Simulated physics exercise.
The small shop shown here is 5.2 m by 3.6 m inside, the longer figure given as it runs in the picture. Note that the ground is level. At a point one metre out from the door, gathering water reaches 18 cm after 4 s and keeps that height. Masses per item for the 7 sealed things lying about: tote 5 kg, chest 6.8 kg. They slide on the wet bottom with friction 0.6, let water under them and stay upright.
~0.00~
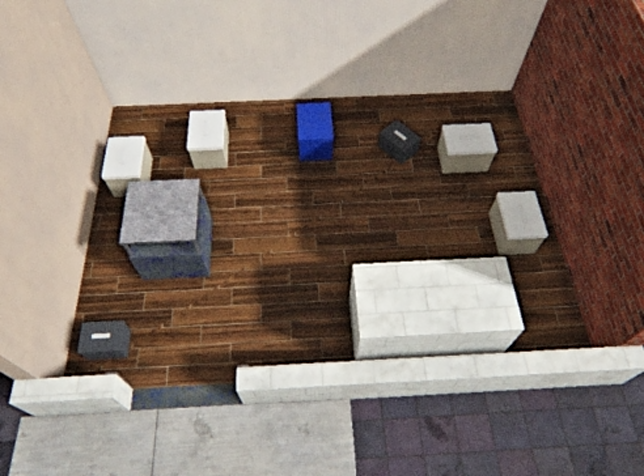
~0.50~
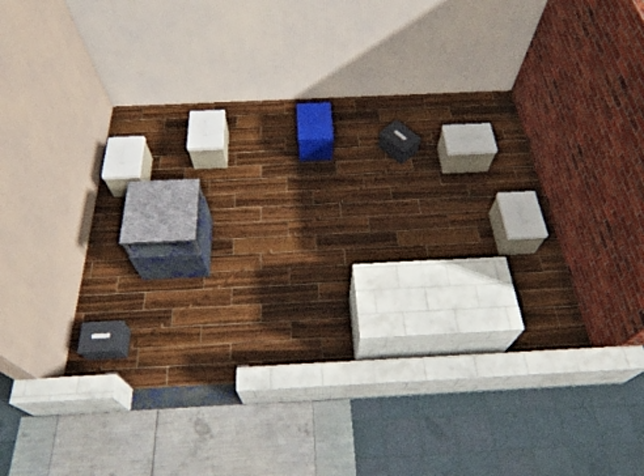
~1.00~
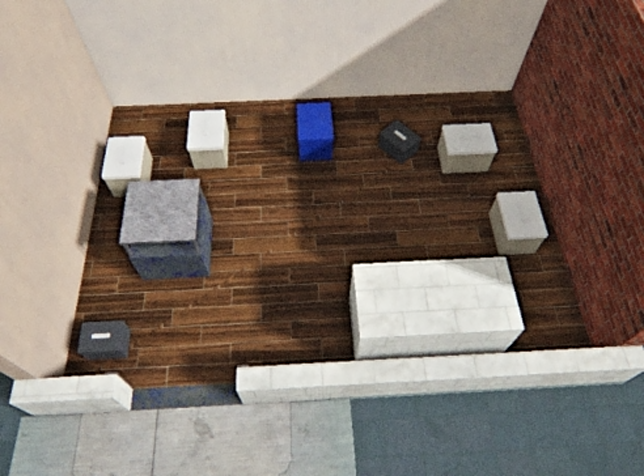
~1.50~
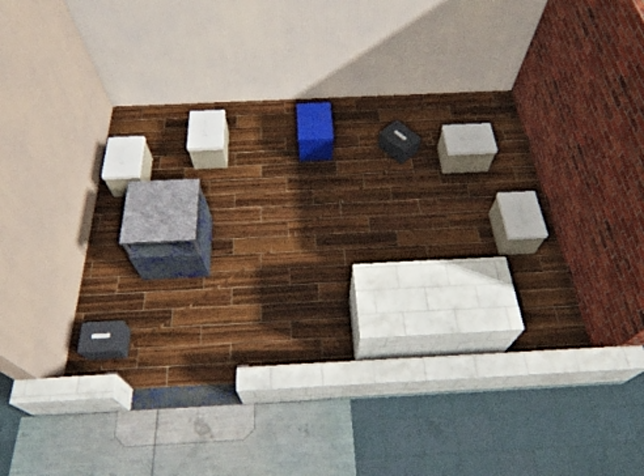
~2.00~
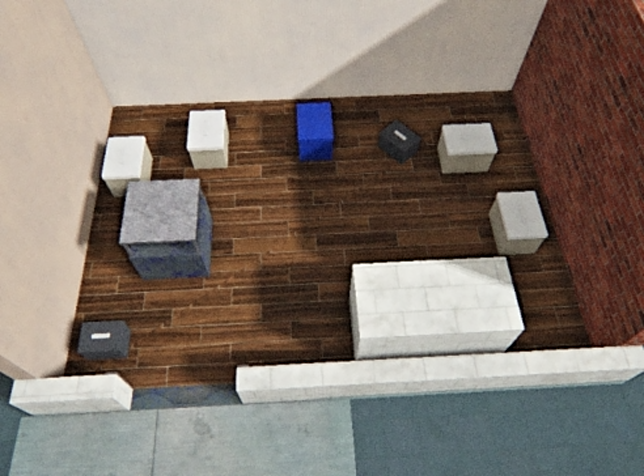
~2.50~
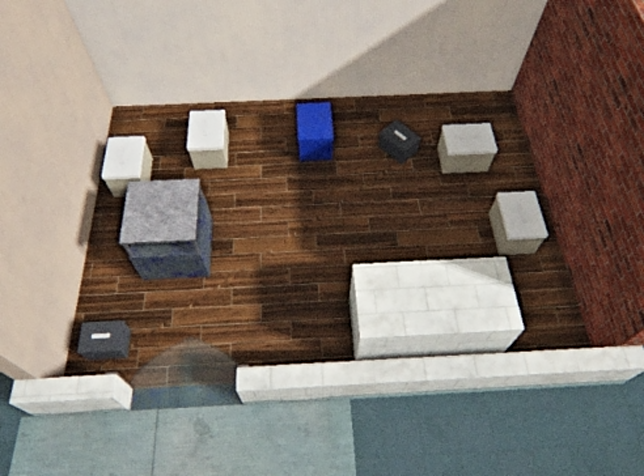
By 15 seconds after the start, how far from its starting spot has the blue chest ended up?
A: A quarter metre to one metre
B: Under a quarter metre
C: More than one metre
(C) More than one metre.
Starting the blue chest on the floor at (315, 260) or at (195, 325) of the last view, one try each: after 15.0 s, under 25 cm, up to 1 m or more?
Try one: Large displacement; try two: Large displacement.
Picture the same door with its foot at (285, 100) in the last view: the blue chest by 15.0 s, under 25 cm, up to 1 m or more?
In that case the blue chest goes a long way.
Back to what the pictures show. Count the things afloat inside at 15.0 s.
I count 7.
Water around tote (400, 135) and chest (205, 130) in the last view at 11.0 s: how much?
I'd estimate 9 cm for the first and 6 cm for the second.
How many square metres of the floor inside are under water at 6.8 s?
Roughly 13 m2 of it is wet.
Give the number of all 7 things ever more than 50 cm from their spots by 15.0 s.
The number is 6.
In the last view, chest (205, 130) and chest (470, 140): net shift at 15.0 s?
In that order: 80 cm, 140 cm.
After 3.5 s the blue chest is near (315, 121), 0.0 m from its start, aground; 0 afloat.
After 6.8 s the blue chest is near (317, 115), 0.1 m from its start, aground; 1 afloat.
After 11.0 s the blue chest is near (322, 96), 0.4 m from its start, afloat; 7 afloat.
After 15.0 s the blue chest is near (449, 135), 1.5 m from its start, afloat; 7 afloat.
